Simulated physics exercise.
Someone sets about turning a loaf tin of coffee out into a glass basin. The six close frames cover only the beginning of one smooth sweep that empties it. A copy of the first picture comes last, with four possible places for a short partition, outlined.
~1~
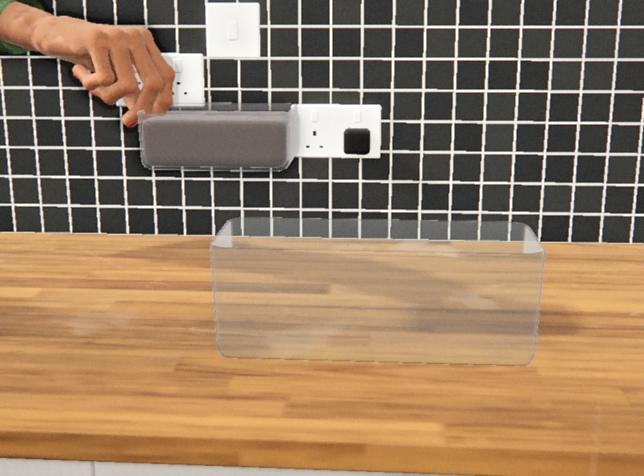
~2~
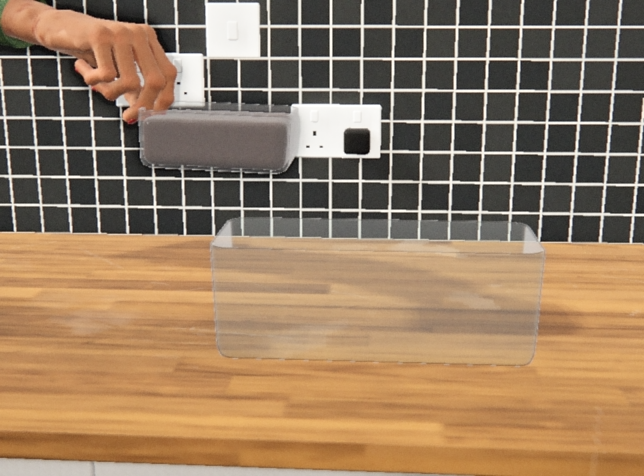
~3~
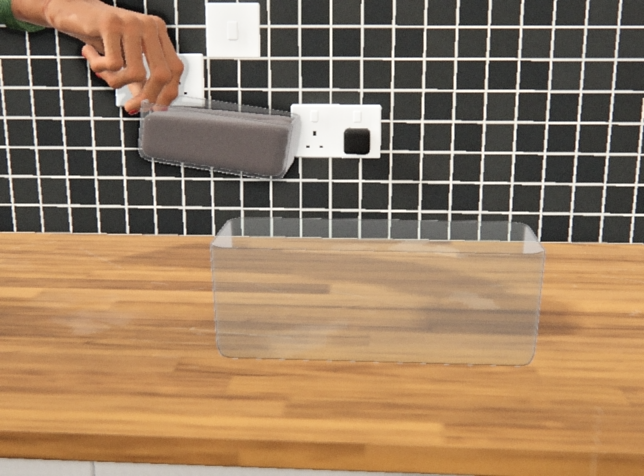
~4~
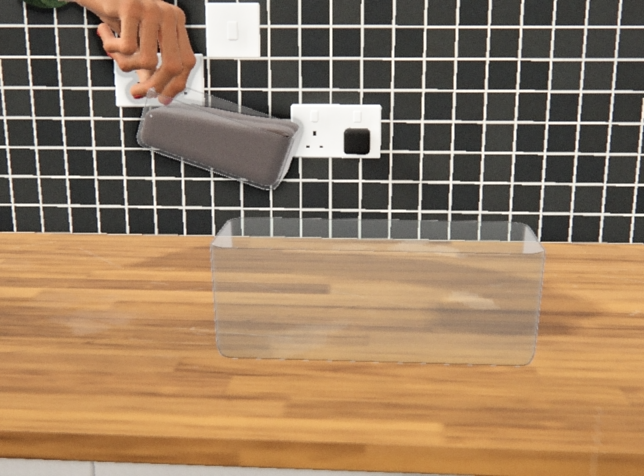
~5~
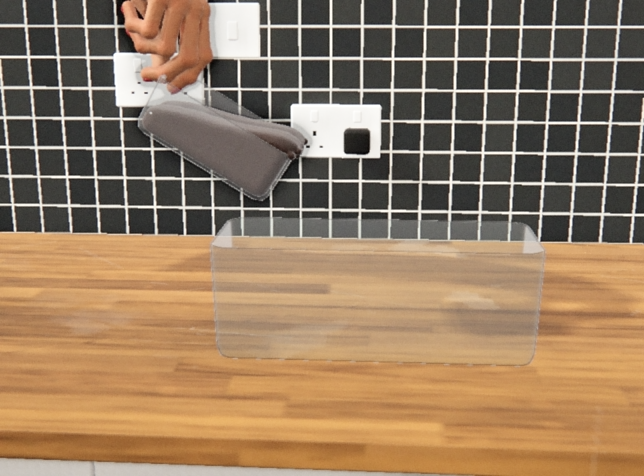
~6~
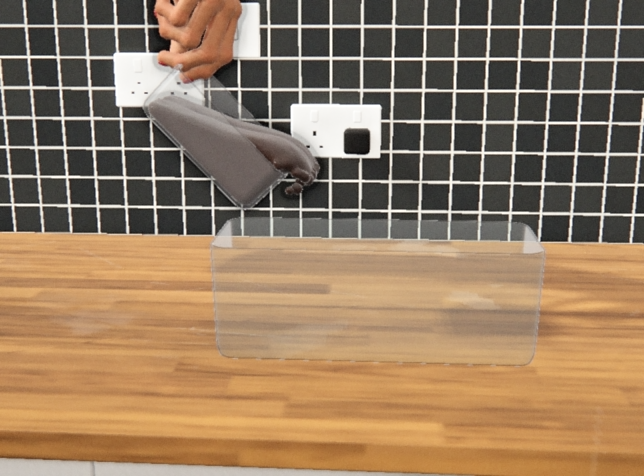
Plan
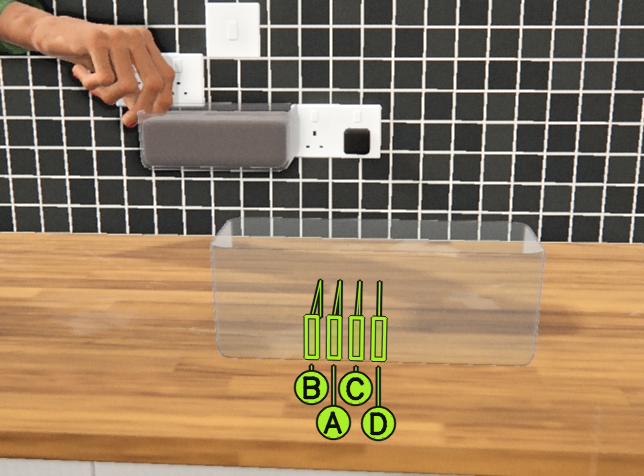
A hand tilts a clear tin rightward above a glass basin, and dark coffee crosses its lip.
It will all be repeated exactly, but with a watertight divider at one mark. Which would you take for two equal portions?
Take A.
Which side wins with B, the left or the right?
The right one.
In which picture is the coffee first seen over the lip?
In picture 4.
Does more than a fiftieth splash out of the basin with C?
Yes.
On the marked copy, A at (333, 366); B at (311, 365); C at (355, 366); D at (378, 367).
With A, about 48 % ends left of the wall and 42 % right of it; 9 % is lost outside.
With B, about 29 % ends left of the wall and 64 % right of it; 7 % is lost outside.
With C, about 69 % ends left of the wall and 20 % right of it; 11 % is lost outside.
With D, about 73 % ends left of the wall and 18 % right of it; 8 % is lost outside.
